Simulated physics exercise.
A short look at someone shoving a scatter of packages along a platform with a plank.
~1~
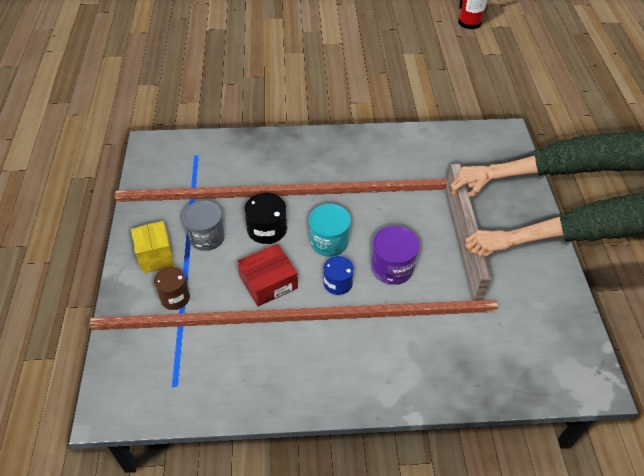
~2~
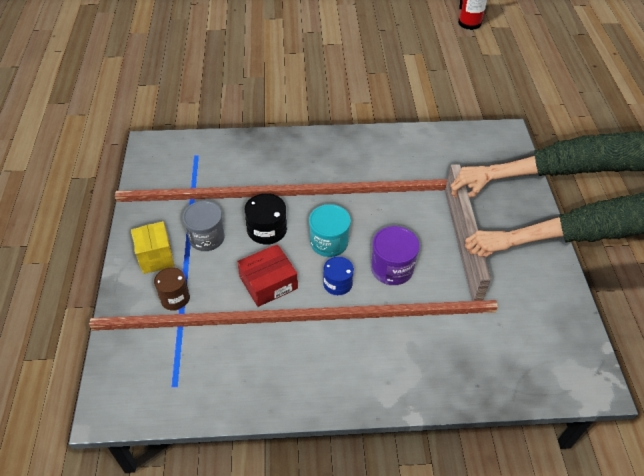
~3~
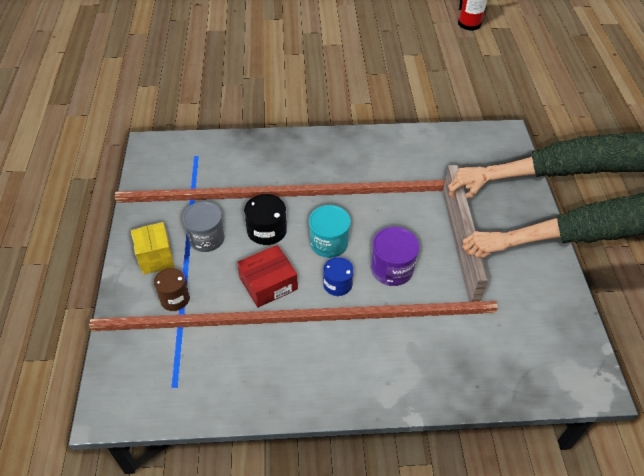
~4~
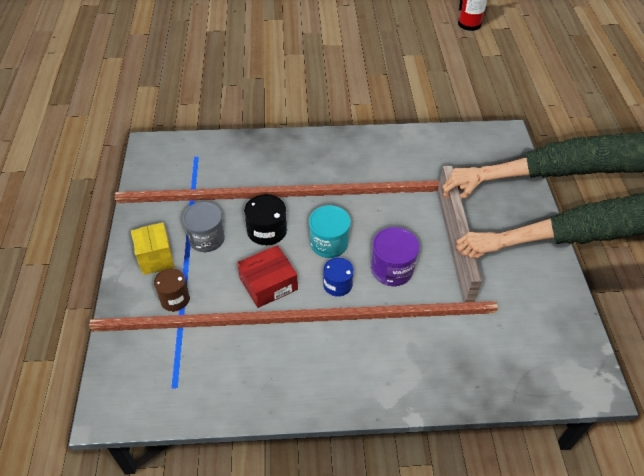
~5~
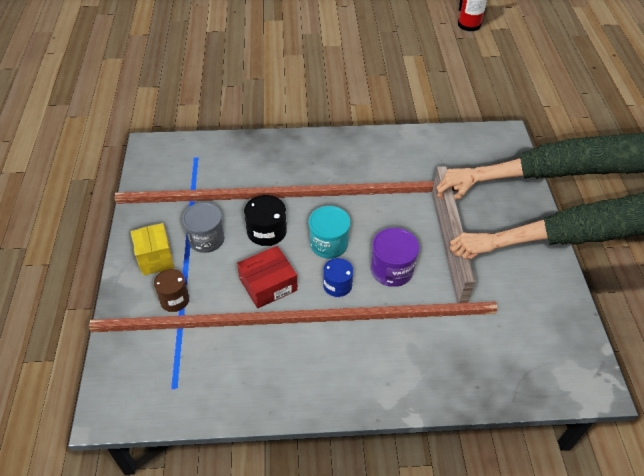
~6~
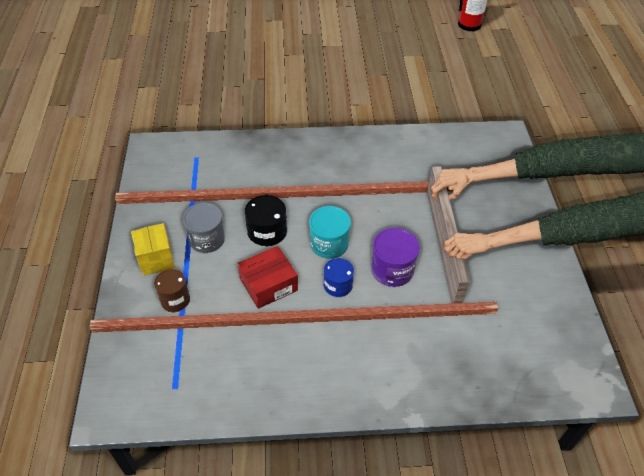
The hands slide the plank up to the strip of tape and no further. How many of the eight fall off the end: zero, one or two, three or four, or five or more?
Outcome: The number that fall off is one or two.
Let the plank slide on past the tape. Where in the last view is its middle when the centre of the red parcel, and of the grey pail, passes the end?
At (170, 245) for the red parcel; at (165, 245) for the grey pail.
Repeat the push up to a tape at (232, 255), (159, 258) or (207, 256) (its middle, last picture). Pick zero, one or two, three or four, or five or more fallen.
For each place: None at all; three to four; zero.
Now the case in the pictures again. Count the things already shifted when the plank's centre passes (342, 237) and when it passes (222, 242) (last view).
At the one place 4, at the other 8.
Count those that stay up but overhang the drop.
2 of them.
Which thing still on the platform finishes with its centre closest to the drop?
It is the yellow box.
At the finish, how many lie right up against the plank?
It touches 3.
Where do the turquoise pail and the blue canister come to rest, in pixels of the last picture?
Near (166, 236) and (166, 302).
Soon after, none off yet; yellow box at rest near (153, 250); brown canister at rest near (173, 291); grey pail at rest near (205, 228).
Then, none off yet; yellow box at rest near (153, 250); brown canister at rest near (171, 291); grey pail moved a little near (188, 228).
At rest, the number that fall off is one or two; fallen, brown canister.
